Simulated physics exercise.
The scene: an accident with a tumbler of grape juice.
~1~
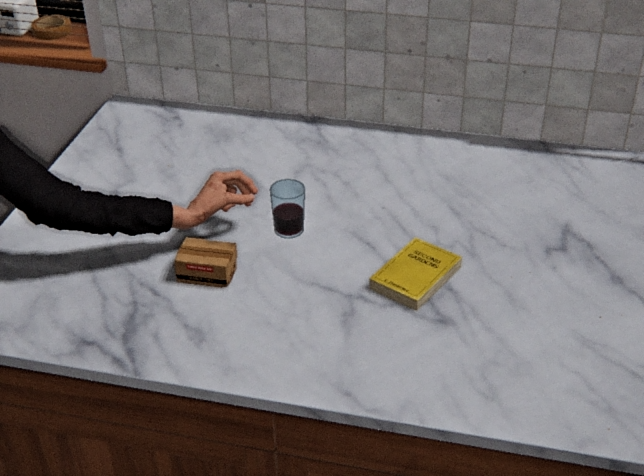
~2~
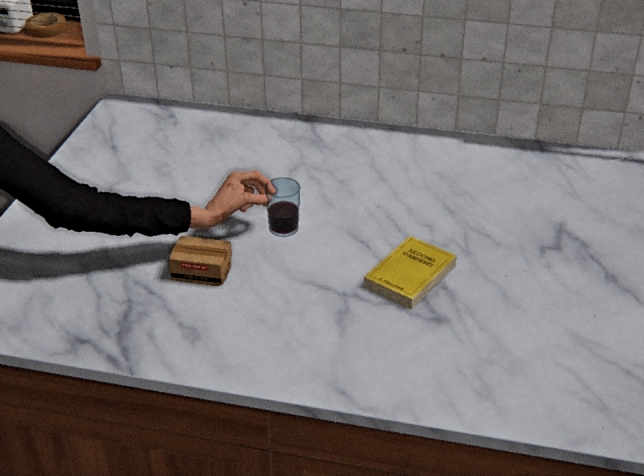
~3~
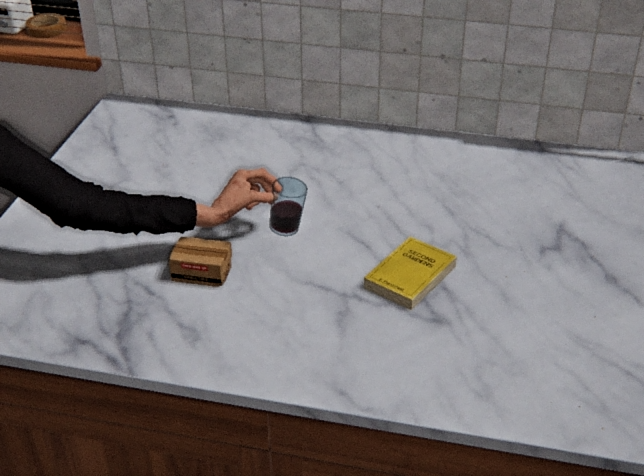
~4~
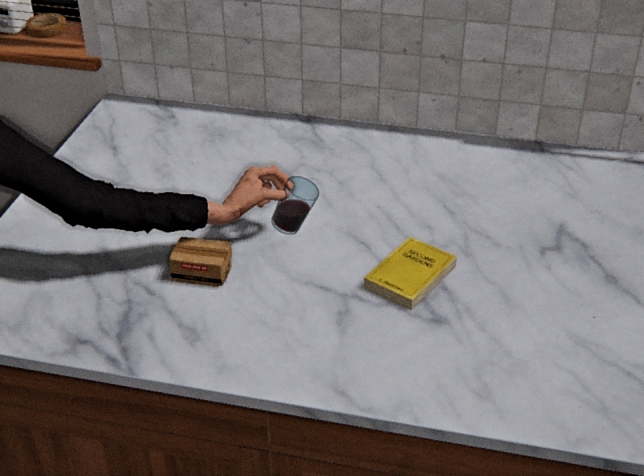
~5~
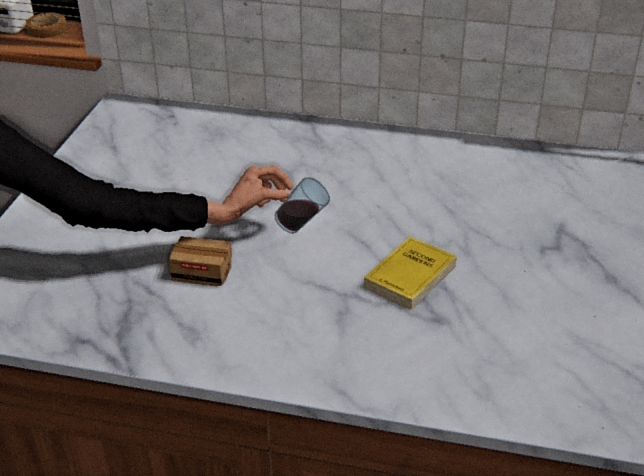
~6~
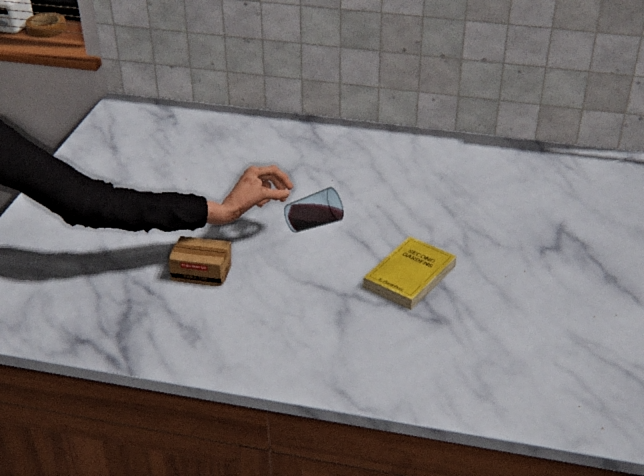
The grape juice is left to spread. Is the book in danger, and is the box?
As for the book, it is reached; the box escapes.
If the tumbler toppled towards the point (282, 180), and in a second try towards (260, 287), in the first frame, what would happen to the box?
One: It escapes. Two: It gets wet.
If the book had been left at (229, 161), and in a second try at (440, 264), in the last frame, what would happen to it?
In the first try it stays dry; in the second it is reached.
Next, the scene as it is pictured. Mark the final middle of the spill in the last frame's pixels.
At about (457, 237).
Shortly, the puddle covers about as much as a plate; the book is soaking at its edge; the box is still dry.
Then, the puddle covers about as much as a tray; the book is soaking at its edge; the box is still dry.
At the finish, the puddle covers about as much as a tray; the book is soaking at its edge; the box is still dry.
